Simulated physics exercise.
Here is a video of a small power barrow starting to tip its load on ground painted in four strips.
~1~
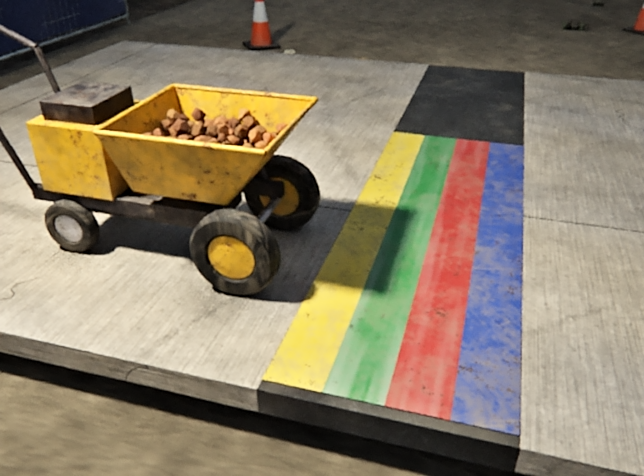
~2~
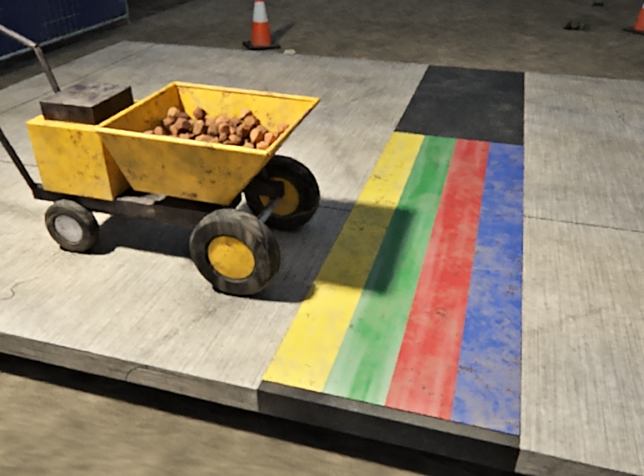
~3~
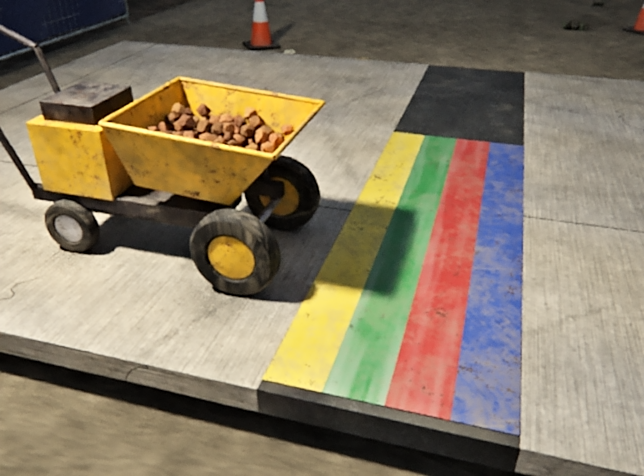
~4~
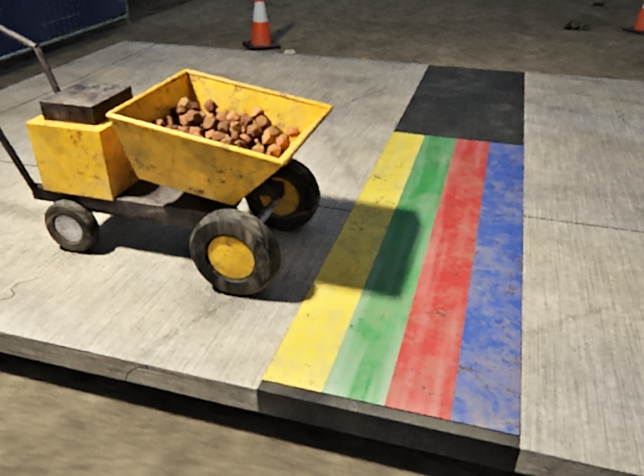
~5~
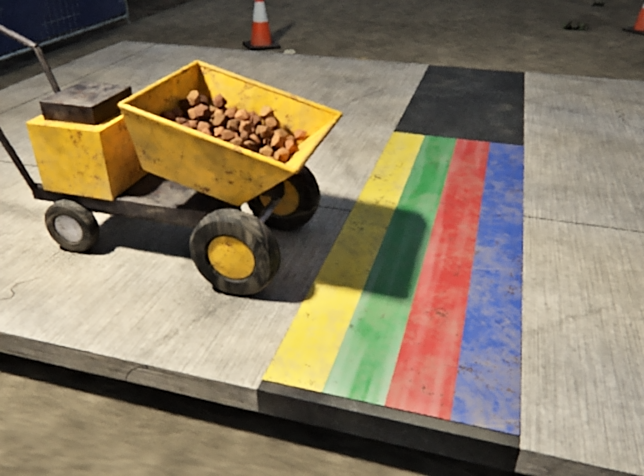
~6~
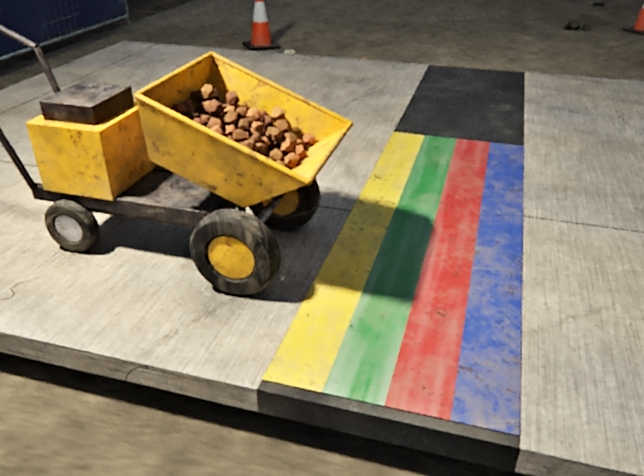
The clip shows a yellow power barrow loaded with brown clods standing beside yellow, green, red and blue strips on the ground; its skip tilts gradually to the right, its back end rising while the wheels stay still.
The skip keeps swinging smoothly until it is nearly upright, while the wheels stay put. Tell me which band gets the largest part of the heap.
I would say the green band gets the largest part.
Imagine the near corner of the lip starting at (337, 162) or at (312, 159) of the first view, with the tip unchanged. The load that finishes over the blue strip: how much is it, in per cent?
That would be roughly 30 in a hundred and then roughly 20 in a hundred.
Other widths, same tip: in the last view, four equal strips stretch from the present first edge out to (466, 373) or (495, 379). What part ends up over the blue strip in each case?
Near 10 in a hundred and near 10 in a hundred.
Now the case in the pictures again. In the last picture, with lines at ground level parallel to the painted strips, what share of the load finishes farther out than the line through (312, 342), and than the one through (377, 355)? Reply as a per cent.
First roughly 70 percent, then 40 percent.
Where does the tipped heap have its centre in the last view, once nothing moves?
Around (410, 273), give or take.
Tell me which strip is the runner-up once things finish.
The red one.
Soon after the last picture, skip tipped steeply; all in the skip.
A little later, skip tipped right over; most in the skip; a small part over the green strip.
Later still, skip tipped right over; about a third in the skip; a stray few over the yellow strip; about a third over the green strip; about a quarter over the red strip; a small part over the blue strip.
At rest, skip tipped right over; about a quarter in the skip; a stray few over the yellow strip; about a third over the green strip; about a quarter over the red strip; a small part over the blue strip; a stray few off the paint.
